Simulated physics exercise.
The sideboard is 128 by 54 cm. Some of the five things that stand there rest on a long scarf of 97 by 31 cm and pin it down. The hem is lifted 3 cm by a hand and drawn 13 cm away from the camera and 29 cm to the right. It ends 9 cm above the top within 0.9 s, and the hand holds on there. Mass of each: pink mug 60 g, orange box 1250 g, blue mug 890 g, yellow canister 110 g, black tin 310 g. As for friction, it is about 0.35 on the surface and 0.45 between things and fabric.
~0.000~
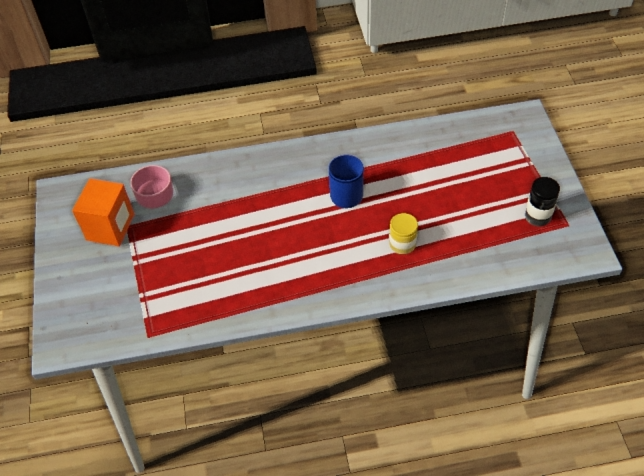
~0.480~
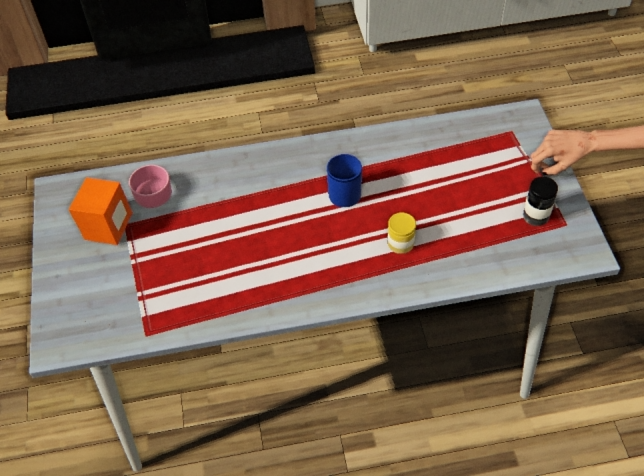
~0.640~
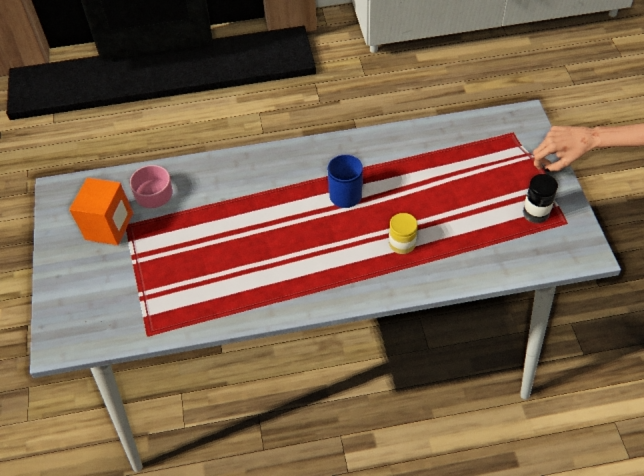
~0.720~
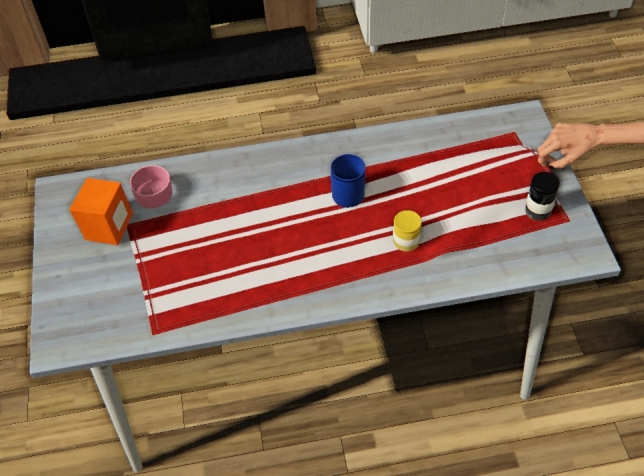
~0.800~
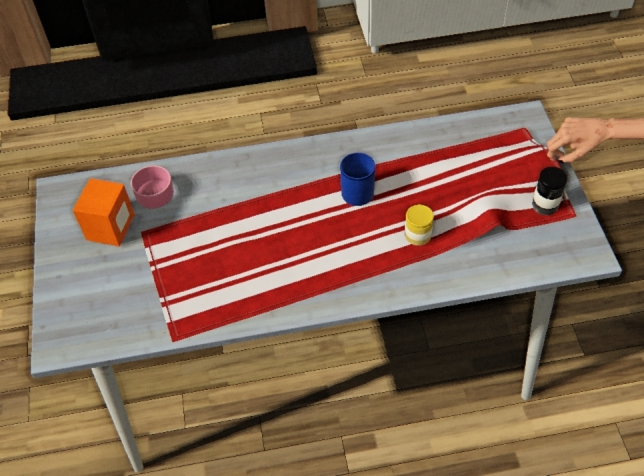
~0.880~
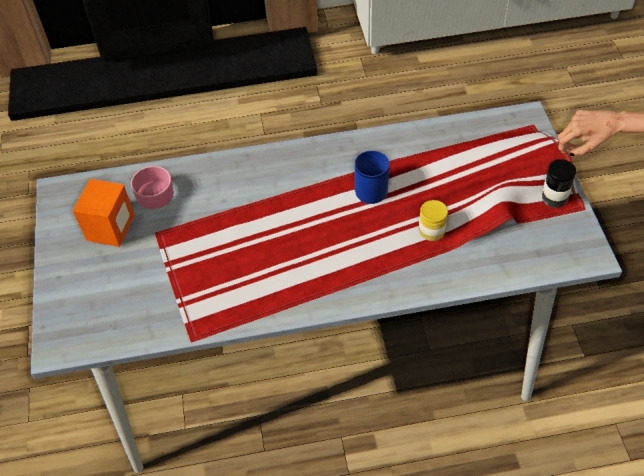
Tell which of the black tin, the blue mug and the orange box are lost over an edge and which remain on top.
Outcome: Black tin is lost over an edge, blue mug remains on top, orange box remains on top.
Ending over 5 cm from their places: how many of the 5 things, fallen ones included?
After counting, the figure is 3.
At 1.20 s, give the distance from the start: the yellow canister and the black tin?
Yellow canister: Close to 25 cm; black tin: Close to 25 cm.
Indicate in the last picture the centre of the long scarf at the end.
The midpoint is close to pixel (479, 182).
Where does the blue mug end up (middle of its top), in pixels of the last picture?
(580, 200).
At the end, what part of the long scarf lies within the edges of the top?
Roughly 75% of it.
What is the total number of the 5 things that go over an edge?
My count is 2.
At 1.0 s, 95 % of the long scarf is still over the top; black tin 17 cm off its start, blue mug on its side, 14 cm off its start, yellow canister 16 cm off its start.
At 1.2 s, 85 % of the long scarf is still over the top; black tin on its side, 27 cm off its start, blue mug on its side, 21 cm off its start, yellow canister 26 cm off its start.
At 1.4 s, 75 % of the long scarf is still over the top; black tin over the edge, blue mug lifted 7 cm, yellow canister 33 cm off its start at (531, 172).
At 1.5 s, 75 % of the long scarf is still over the top; black tin over the edge, blue mug lifted 16 cm, yellow canister 36 cm off its start.
At 3.1 s, 75 % of the long scarf is still over the top; blue mug on its side, 53 cm off its start at (580, 200), black tin over the edge, orange box 0 cm off its start at (99, 197), yellow canister over the edge.
